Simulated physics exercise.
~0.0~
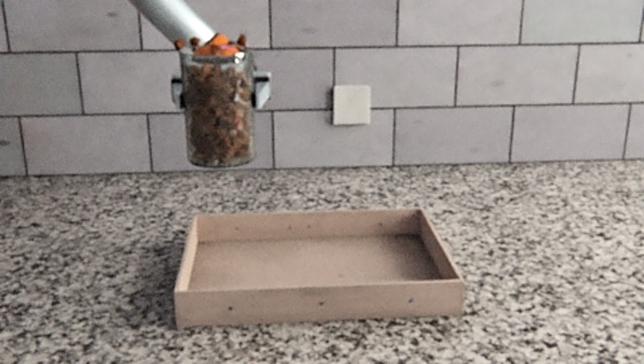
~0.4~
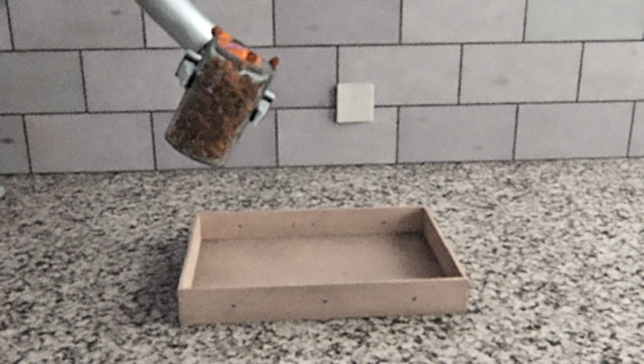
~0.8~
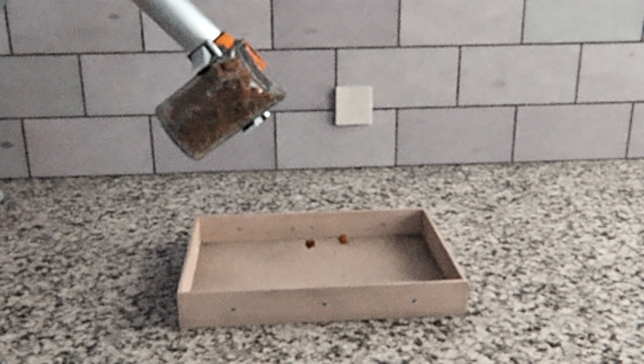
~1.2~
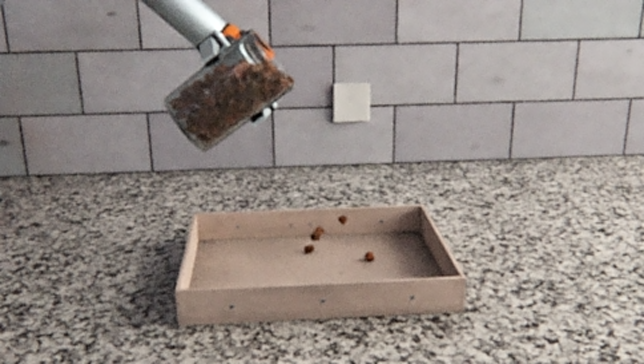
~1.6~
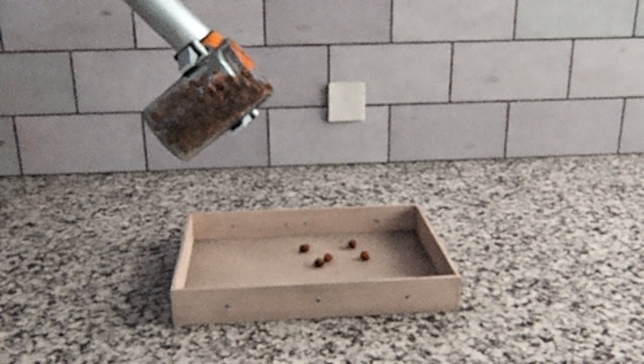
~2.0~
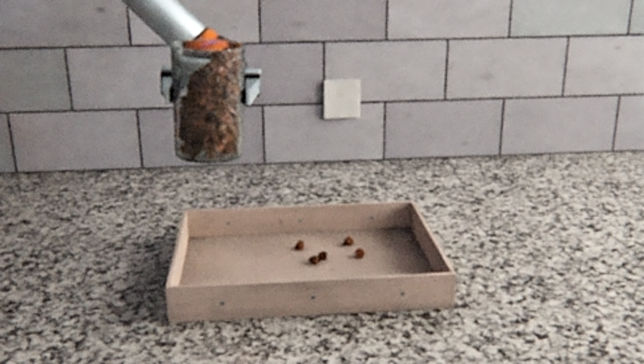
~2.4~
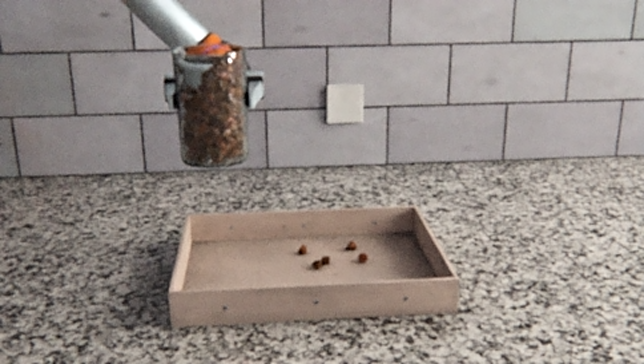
Robotic gripper tilting a clear cup heaped with brown pellets, dropping a few into a shallow tray, then returning upright still nearly full.
